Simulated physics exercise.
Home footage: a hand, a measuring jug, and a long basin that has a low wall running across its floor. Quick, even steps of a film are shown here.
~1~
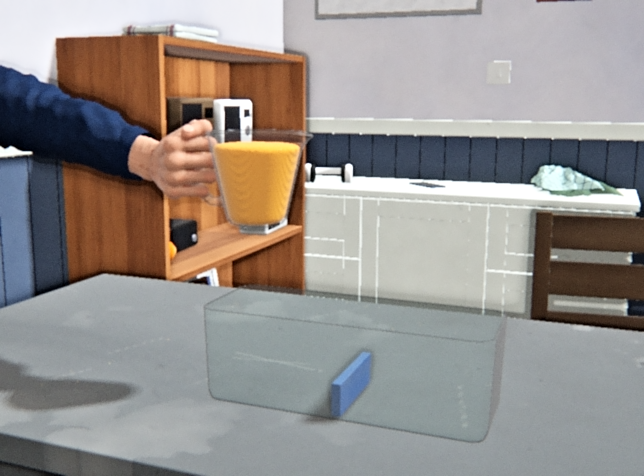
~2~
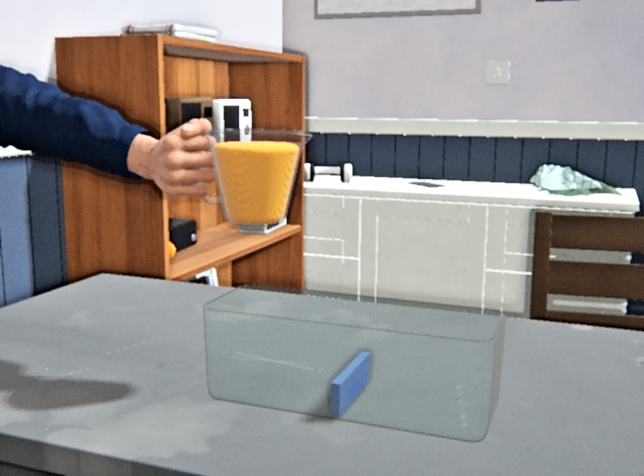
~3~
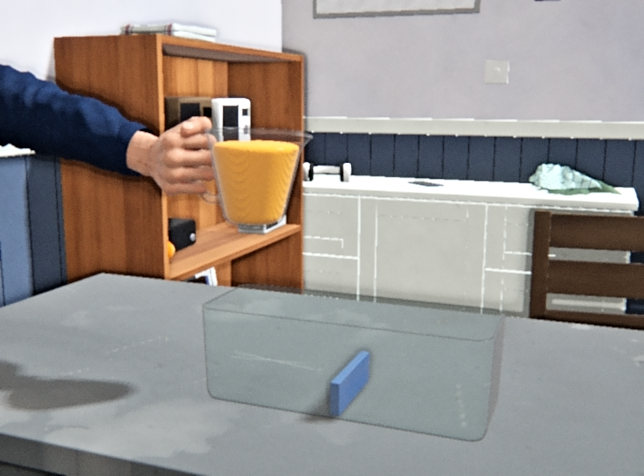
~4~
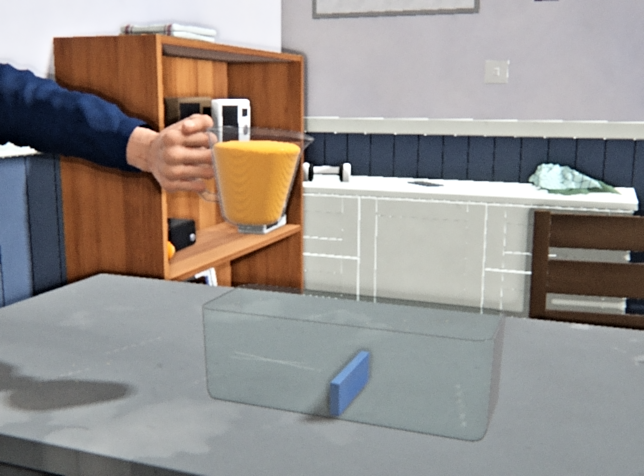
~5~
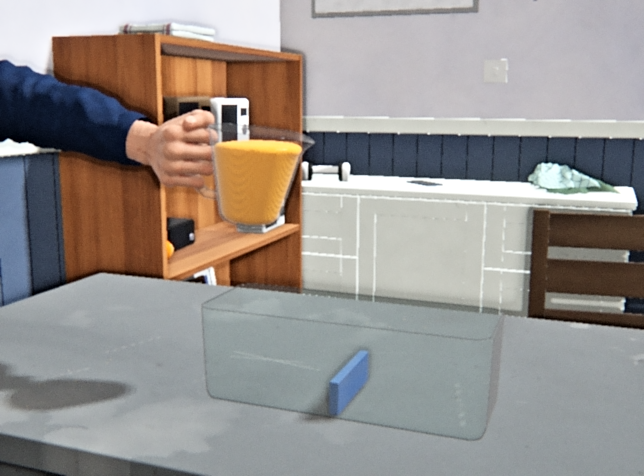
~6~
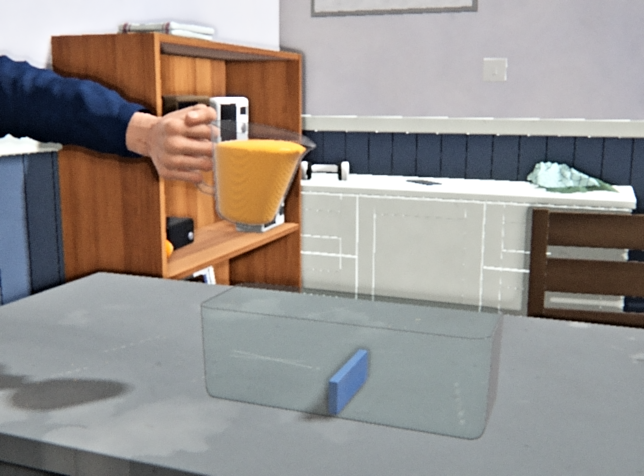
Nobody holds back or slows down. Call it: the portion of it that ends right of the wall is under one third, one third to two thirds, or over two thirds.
Over two thirds.
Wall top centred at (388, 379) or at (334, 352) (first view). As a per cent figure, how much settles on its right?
You'd get roughly 15 per cent the first time and roughly 95 per cent the second.
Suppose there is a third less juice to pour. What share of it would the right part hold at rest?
Estimated share: Close to 65 per cent.
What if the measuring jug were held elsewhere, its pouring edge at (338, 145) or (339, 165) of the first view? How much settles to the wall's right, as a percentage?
In order: Close to 95 and 95 percent.
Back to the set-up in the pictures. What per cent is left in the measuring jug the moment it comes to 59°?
75 per cent, roughly.
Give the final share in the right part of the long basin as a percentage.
It is close to 75 per cent.
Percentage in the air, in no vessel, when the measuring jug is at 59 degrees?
Share out of both vessels: Approx. 20 %.
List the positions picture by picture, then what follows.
Tilt 0°; pouring edge (312, 135); surface from (220, 145) to (299, 147); the long basin's rim runs from (224, 297) to (501, 328); the wall's top is at (352, 369), in the first frame.
Tilt 0°; pouring edge (311, 135); surface from (220, 144) to (299, 147), in the second frame.
Tilt 2°; pouring edge (311, 136); surface from (220, 143) to (299, 147), in the third frame.
Tilt 4°; pouring edge (312, 139); surface from (220, 144) to (300, 149), in the fourth frame.
Tilt 7°; pouring edge (313, 142); surface from (221, 144) to (301, 148), in the fifth frame.
Tilt 11°; pouring edge (315, 146); surface from (223, 144) to (305, 148), in the sixth frame.
A moment on, the measuring jug is tipped part way and 74 per cent is still to pour, 0 is left of the wall and 6 right of it.
Next, the measuring jug is tipped on its side and 21 per cent is still to pour, 4 is left of the wall and 57 right of it.
Then the measuring jug is tipped on its side and 1 per cent is still to pour, 18 is left of the wall and 79 right of it.
Later the measuring jug is tipped on its side and 0 per cent is still to pour, 22 is left of the wall and 77 right of it.
In the end 22 per cent lies left of the wall, 77 right of it and 1 outside.
